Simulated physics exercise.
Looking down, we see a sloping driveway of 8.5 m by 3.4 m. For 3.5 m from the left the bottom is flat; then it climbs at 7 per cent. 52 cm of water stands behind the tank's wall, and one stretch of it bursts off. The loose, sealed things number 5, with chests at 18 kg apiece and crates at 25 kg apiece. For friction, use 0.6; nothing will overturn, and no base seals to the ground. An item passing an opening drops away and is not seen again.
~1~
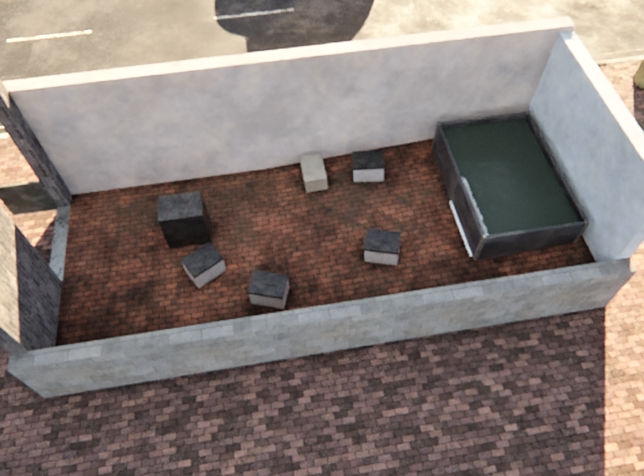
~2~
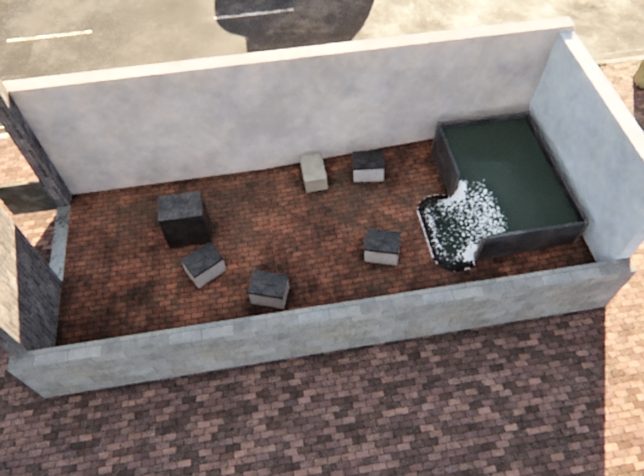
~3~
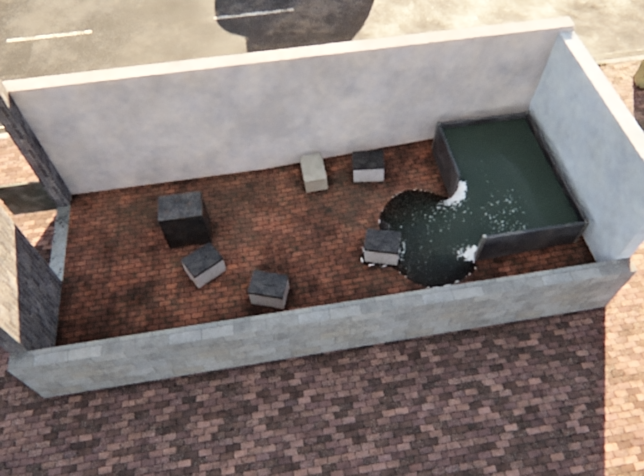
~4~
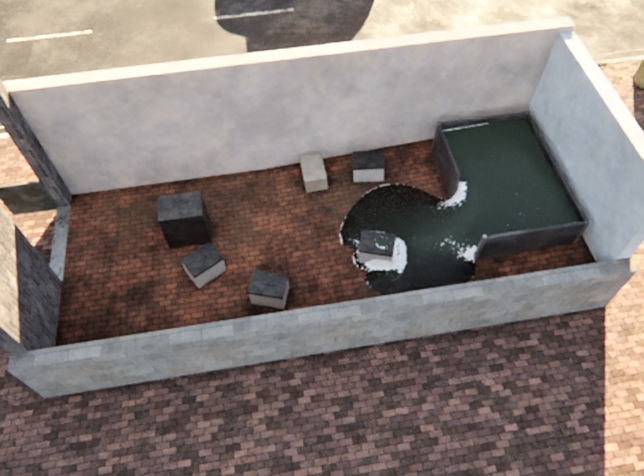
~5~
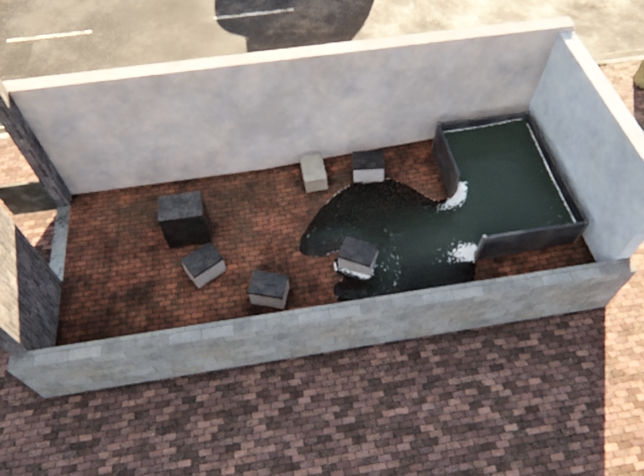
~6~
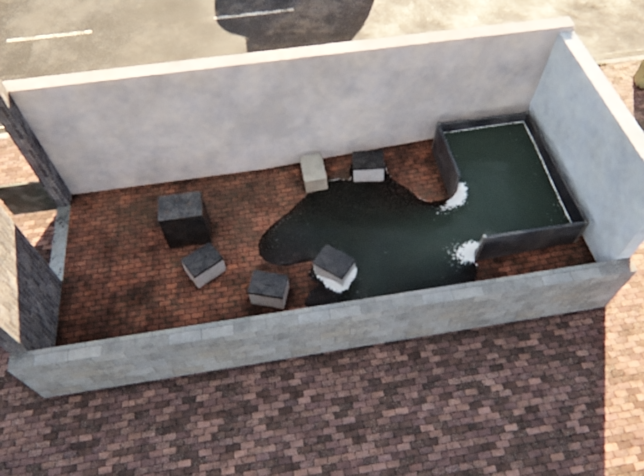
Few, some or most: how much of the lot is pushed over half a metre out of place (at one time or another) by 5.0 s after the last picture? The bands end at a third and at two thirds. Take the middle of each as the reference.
Share: Between one and two thirds.
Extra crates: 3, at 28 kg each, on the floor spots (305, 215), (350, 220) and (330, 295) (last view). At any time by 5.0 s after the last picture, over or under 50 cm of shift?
Result by item: Beyond it; beyond it; beyond it.
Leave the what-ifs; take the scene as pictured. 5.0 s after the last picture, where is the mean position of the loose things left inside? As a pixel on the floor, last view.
Near (224, 195).
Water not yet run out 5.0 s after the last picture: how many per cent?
Around 84 % of the water.
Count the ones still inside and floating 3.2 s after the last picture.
Just then, the number is 2.
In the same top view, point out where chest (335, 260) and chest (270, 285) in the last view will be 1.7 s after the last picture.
Somewhere around (172, 280) and (138, 297).
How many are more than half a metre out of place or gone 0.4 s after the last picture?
I make it 1.
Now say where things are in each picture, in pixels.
A chest at (384, 240), on the bottom; a chest at (370, 159) rests on the ground; 3.7 m2 under water; 0 of 5 have shifted, in the first frame.
A chest at (384, 240), on the bottom; a chest at (370, 159), on the bottom; 4.5 m2 under water; 0 of 5 have shifted, in the second frame.
A chest at (384, 240), on the bottom; a chest at (370, 159) rests on the ground; 5.8 m2 under water; 0 of 5 have shifted, in the third frame.
A chest at (379, 242) rests on the ground, 9 cm from its start; a chest at (370, 159) rests on the ground; water covers 7.2 m2; 1 of 5 have shifted, in the fourth frame.
A chest at (360, 250) rests on the ground, 43 cm from its start; a chest at (370, 159), on the bottom; 8.8 m2 under water; 1 of 5 have shifted, in the fifth frame.
A chest at (336, 261) rests on the ground, 85 cm from its start; a chest at (370, 159) rests on the ground; water covers 10.4 m2; 1 of 5 have shifted, in the sixth frame.
Then, 0.4 s after the last picture 1 of 5 are over 50 cm from their spots; 0 afloat.
Then, 1.7 s after the last picture 3 of 5 are over 50 cm from their spots; 2 afloat.
Then, 3.2 s after the last picture 3 of 5 are over 50 cm from their spots; 2 afloat.
Then, 5.0 s after the last picture 3 of 5 are over 50 cm from their spots, and 3 have been at some point; 2 afloat.
